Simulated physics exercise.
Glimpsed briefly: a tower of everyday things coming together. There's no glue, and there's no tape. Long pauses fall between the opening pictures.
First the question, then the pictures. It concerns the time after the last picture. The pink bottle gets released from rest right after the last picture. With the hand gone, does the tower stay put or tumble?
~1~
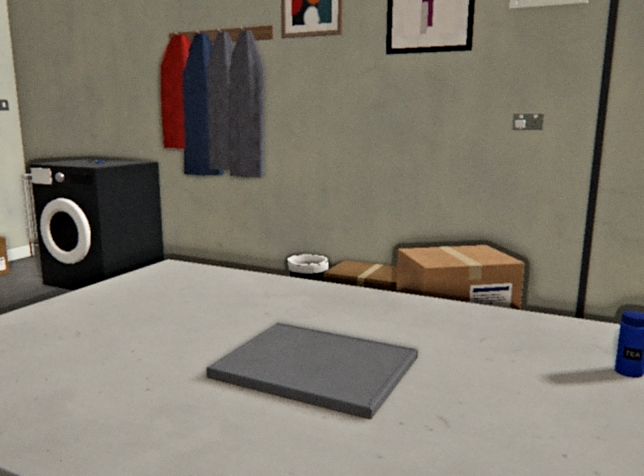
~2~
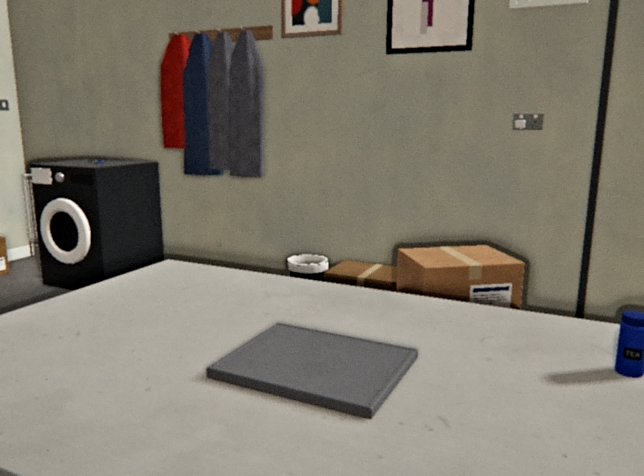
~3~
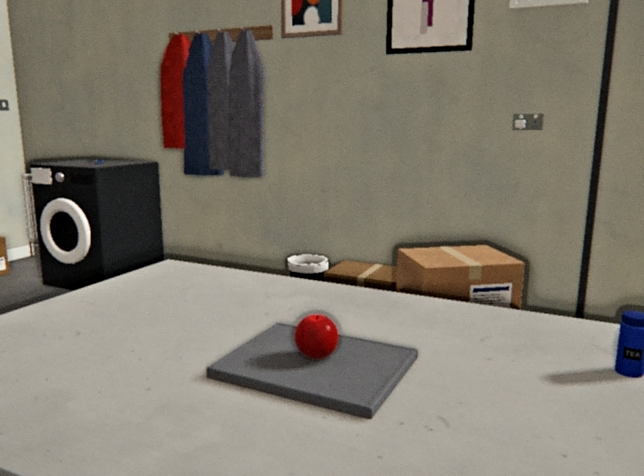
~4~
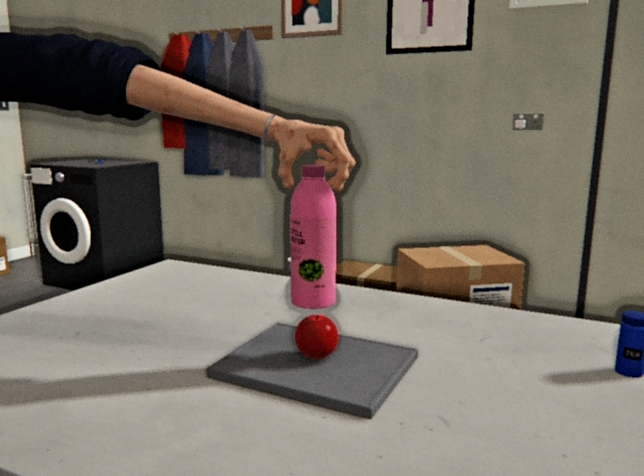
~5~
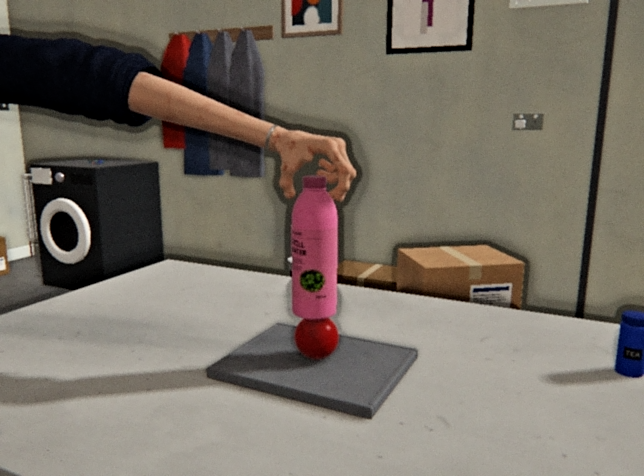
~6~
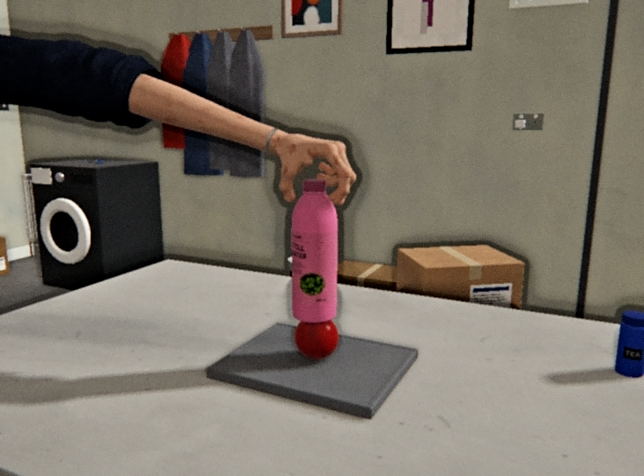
The tower tumbles.
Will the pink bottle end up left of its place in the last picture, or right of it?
Direction of travel: Leftward.
Then, 0.50 s past the last view, pink bottle rocked 34° from its first pose near (281, 255).
Then, 0.70 s past the last view, pink bottle now fallen.
Then, 0.80 s past the last view, things are still on the move.
Then, 1.40 s past the last view, nothing new.
Finally, fallen, pink bottle; the other 3 still in place. Final places as the last picture's camera would see them, pink bottle near (182, 320). The pile gives way.
